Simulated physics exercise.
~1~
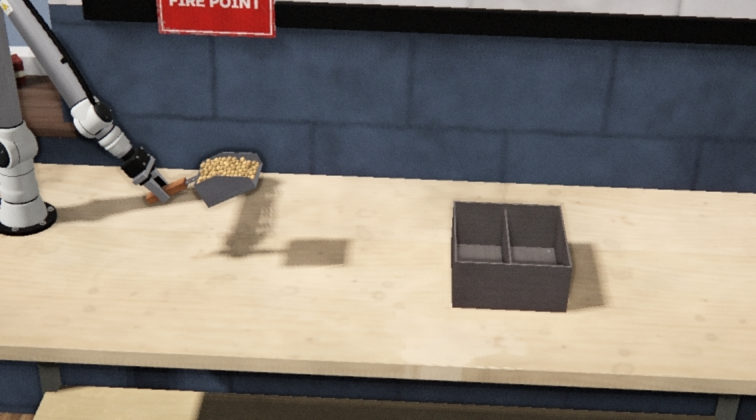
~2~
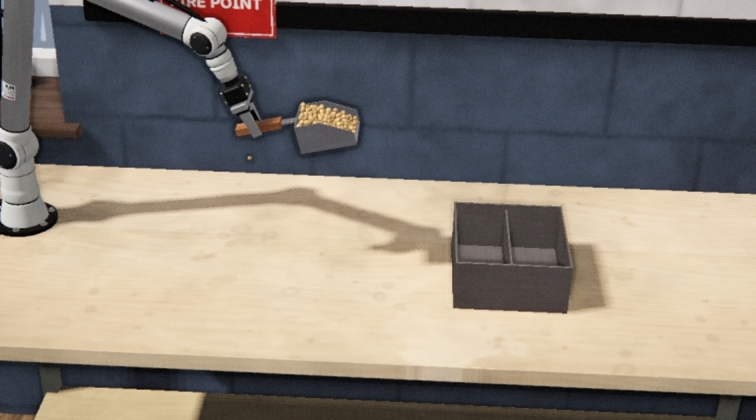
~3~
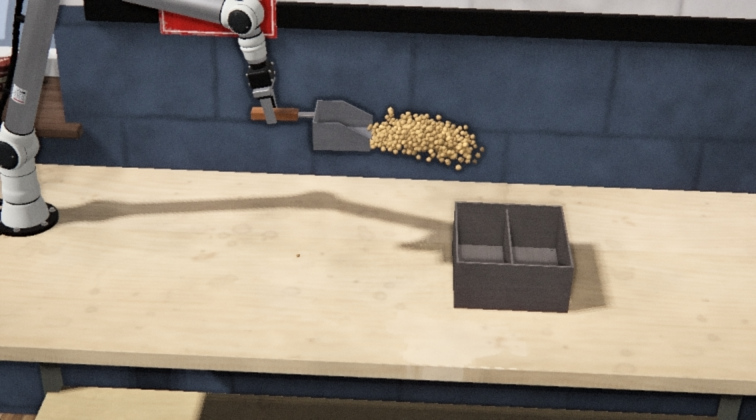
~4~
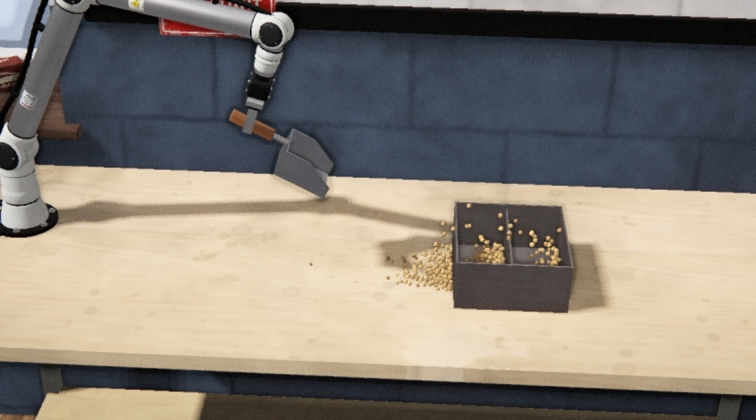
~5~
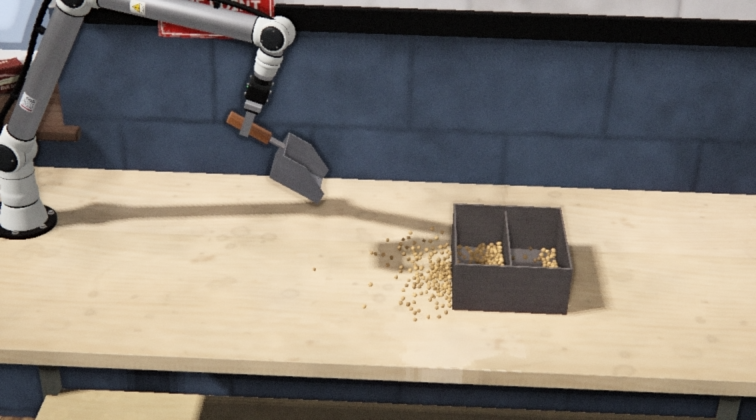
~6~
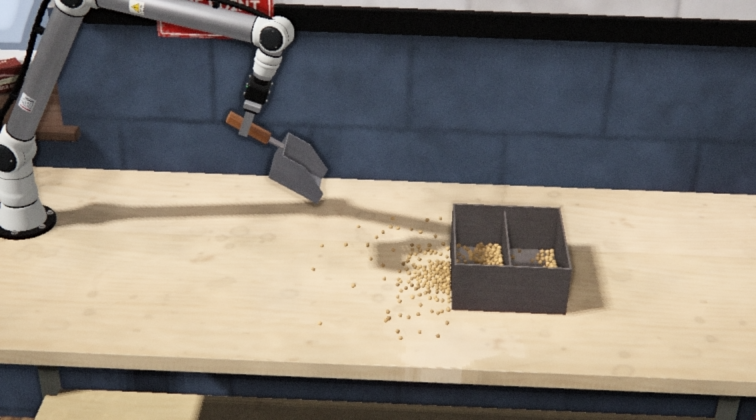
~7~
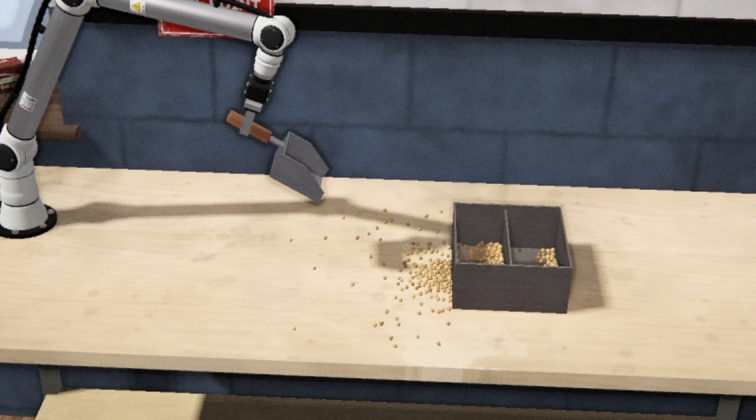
The clip shows a robot arm lifting a scoop of chickpeas above a wooden table, moving it right and tipping it so they fly toward a dark two-part bin; some land in both compartments, while many scatter on the table to its left, and the emptied scoop hangs still, pointing downward.
